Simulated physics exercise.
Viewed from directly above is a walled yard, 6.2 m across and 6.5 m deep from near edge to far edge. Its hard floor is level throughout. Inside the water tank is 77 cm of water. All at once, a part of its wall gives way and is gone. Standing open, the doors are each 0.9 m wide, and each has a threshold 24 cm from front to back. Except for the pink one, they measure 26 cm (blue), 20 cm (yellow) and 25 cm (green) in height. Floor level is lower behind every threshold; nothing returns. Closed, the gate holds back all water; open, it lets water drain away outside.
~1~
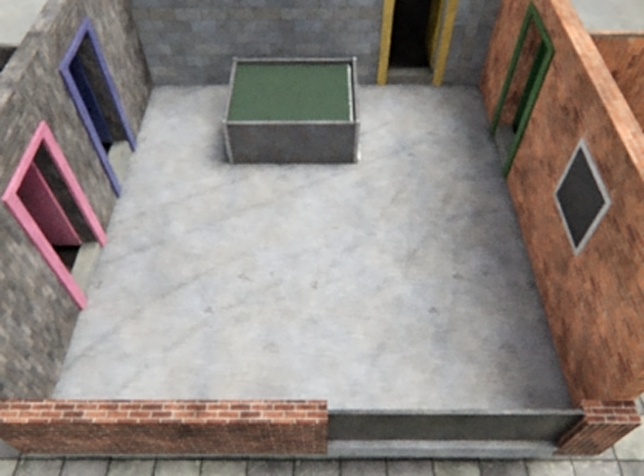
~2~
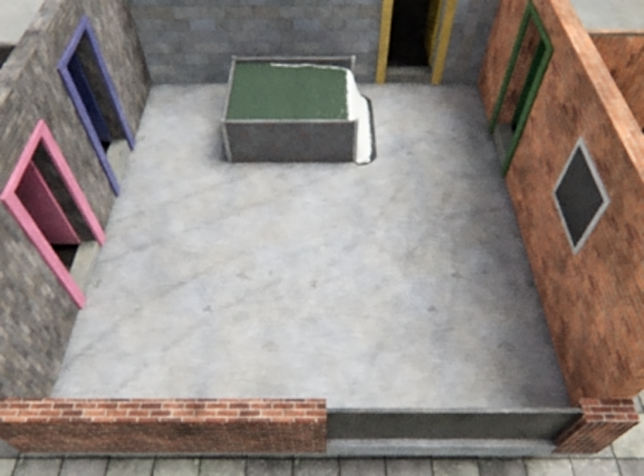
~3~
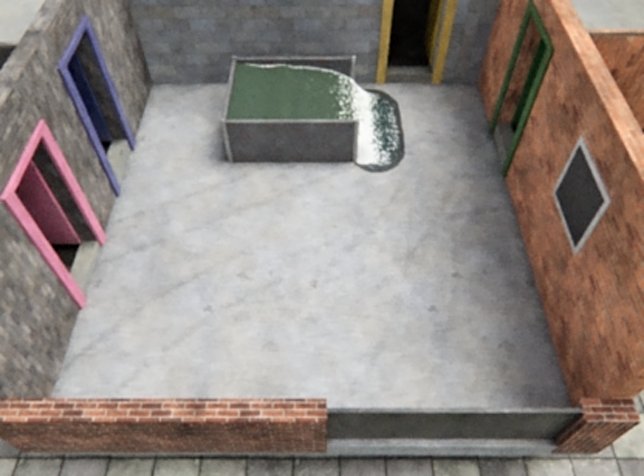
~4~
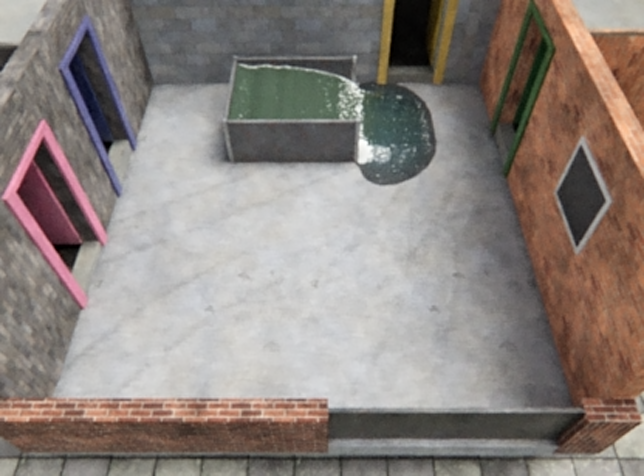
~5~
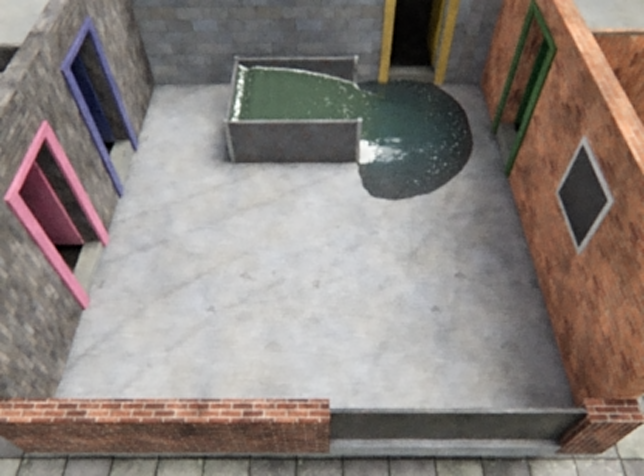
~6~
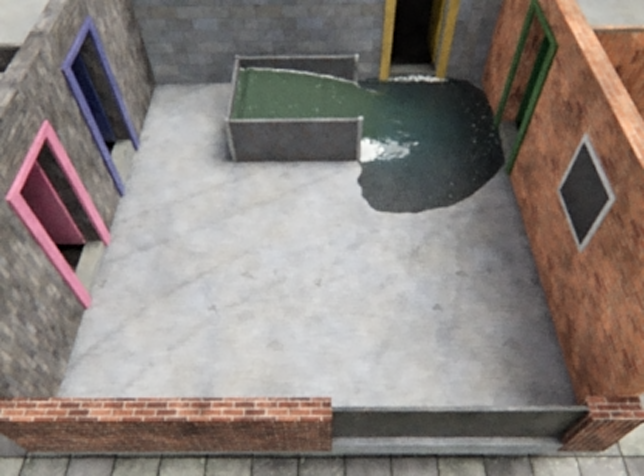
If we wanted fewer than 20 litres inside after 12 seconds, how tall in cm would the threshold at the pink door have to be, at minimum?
It would need to be around 6 cm tall.
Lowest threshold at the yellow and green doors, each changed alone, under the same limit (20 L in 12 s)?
Roughly 23 cm at yellow and 34 cm at green.
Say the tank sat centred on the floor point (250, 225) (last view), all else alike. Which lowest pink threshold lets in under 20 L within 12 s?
About 9.5 cm.
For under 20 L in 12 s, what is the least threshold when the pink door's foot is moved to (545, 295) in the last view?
Roughly 6.5 cm, give or take.
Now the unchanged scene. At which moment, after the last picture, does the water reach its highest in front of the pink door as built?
Approximately 7.0 s.
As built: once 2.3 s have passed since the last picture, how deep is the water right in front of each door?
Depths in cm: Blue 0, pink 0, yellow 25, green 26.
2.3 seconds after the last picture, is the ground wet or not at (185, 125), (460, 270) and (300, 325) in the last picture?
Listed order - unwetted, soaked through, unwetted.
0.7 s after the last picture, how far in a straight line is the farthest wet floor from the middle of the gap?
Front distance: Approx. 3.6 m.
Then, 0.7 s after the last picture water covers 20 % of the floor, deepest (52 cm) near (480, 86); it has not reached the pink door.
Then, 2.3 s after the last picture water covers 35 % of the floor, deepest (28 cm) near (578, 423); it has not reached the pink door.
Then, 11.3 s after the last picture water covers 100 % of the floor, deepest (15 cm) near (152, 102); 8 cm at the pink door, 0 litres in over its 12 cm threshold.
At the pink door as built, the water peaked near 10 cm, 6.9 s after the last picture.
Run again over the same 12 s with other heights there, 27 litres in over 5.5 cm, 9 litres over 7.5 cm. The limit of 20 litres is kept from about 6 cm up.
